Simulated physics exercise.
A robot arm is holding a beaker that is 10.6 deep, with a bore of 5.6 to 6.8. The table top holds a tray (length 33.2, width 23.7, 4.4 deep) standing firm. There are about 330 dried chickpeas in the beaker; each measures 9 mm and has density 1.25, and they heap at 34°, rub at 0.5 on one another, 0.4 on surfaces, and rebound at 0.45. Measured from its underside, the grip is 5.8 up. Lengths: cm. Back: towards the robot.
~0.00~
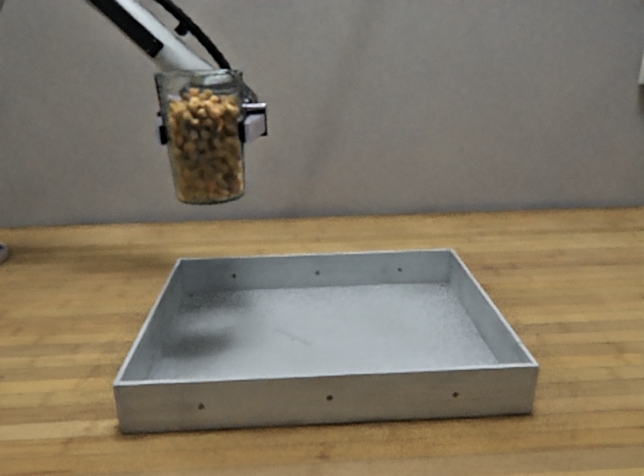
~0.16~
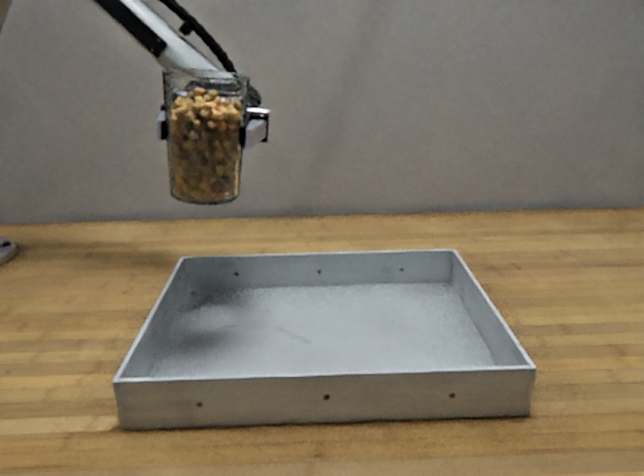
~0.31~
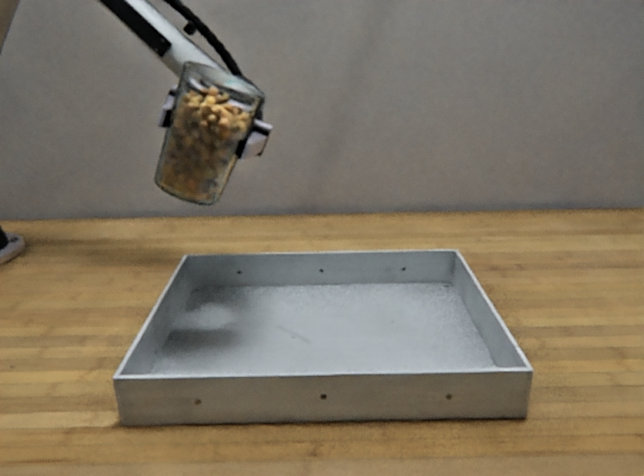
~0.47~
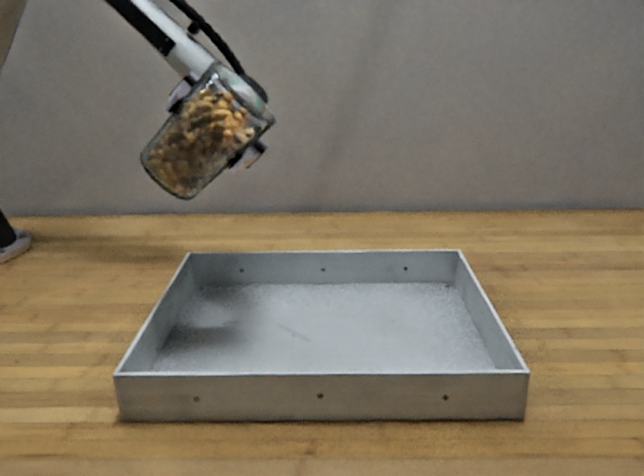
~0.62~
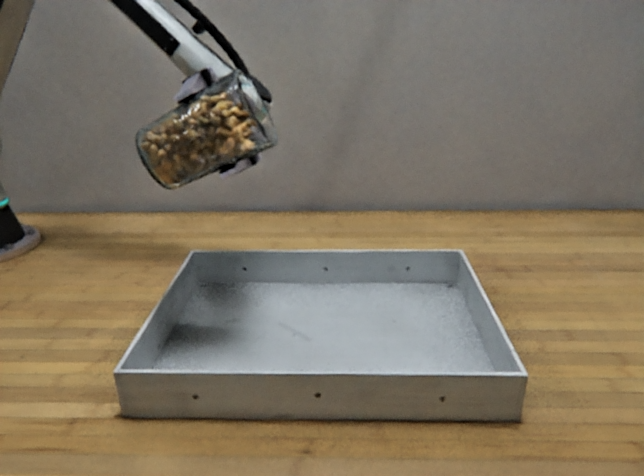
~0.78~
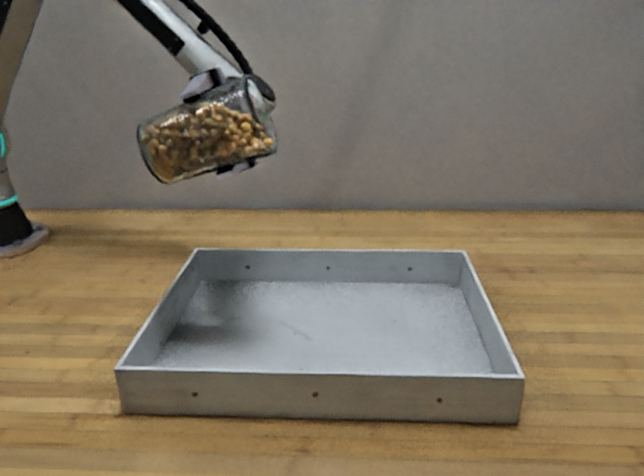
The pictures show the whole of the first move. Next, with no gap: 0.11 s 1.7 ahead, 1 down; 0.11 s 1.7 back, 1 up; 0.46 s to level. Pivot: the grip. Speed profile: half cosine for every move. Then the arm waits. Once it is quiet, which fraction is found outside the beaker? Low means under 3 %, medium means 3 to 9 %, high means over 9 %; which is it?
It is low.
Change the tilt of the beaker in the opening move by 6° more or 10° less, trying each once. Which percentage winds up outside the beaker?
I'd say close to 5 and 0 per cent, in that order.
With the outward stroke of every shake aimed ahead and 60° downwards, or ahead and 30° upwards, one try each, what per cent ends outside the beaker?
It comes to around 0 per cent on the first try and around 5 per cent on the second.
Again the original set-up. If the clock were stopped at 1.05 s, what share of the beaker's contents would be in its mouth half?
Estimate: Around 40 %.
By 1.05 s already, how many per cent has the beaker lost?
I'd say some 0 percent.
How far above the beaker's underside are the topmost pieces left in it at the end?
I'd say close to 10.0 cm.
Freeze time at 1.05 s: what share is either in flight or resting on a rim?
That comes to about 2 per cent, more or less.
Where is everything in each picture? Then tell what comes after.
The first frame shows beaker middle at (205, 138), level; upper third of the load around (203, 119), from x 170 to 235, top at y 95; 331 in the beaker.
The second frame shows beaker middle at (206, 138), tilted 7° forward; upper third of the load around (204, 118), from x 175 to 240, top at y 95.
The third frame shows beaker middle at (205, 138), tilted 25° forward; upper third of the load around (206, 120), from x 165 to 245, top at y 95.
The fourth frame shows beaker middle at (204, 137), tilted 46° forward; upper third of the load around (206, 121), from x 150 to 250, top at y 95.
The fifth frame shows beaker middle at (205, 135), tilted 64° forward; upper third of the load around (206, 121), from x 145 to 255, top at y 100.
The sixth frame shows beaker middle at (206, 135), tilted 71° forward; upper third of the load around (201, 124), from x 150 to 270, top at y 105; 331 in the beaker.
By 1.05 s, tilted 69° forward, highest piece 24 above the table; 326 in the beaker, 5 in flight or on a rim.
By 1.32 s, tilted 14° forward, highest piece 26 above the table; 326 in the beaker, 5 in the tray.
By 1.66 s, level, highest piece 26 above the table; 326 in the beaker, 5 in the tray.
By 2.71 s, level, highest piece 26 above the table; 326 in the beaker, 5 in the tray.
Final count, 326 in the beaker, 5 in the tray. That is 2 % outside the beaker.
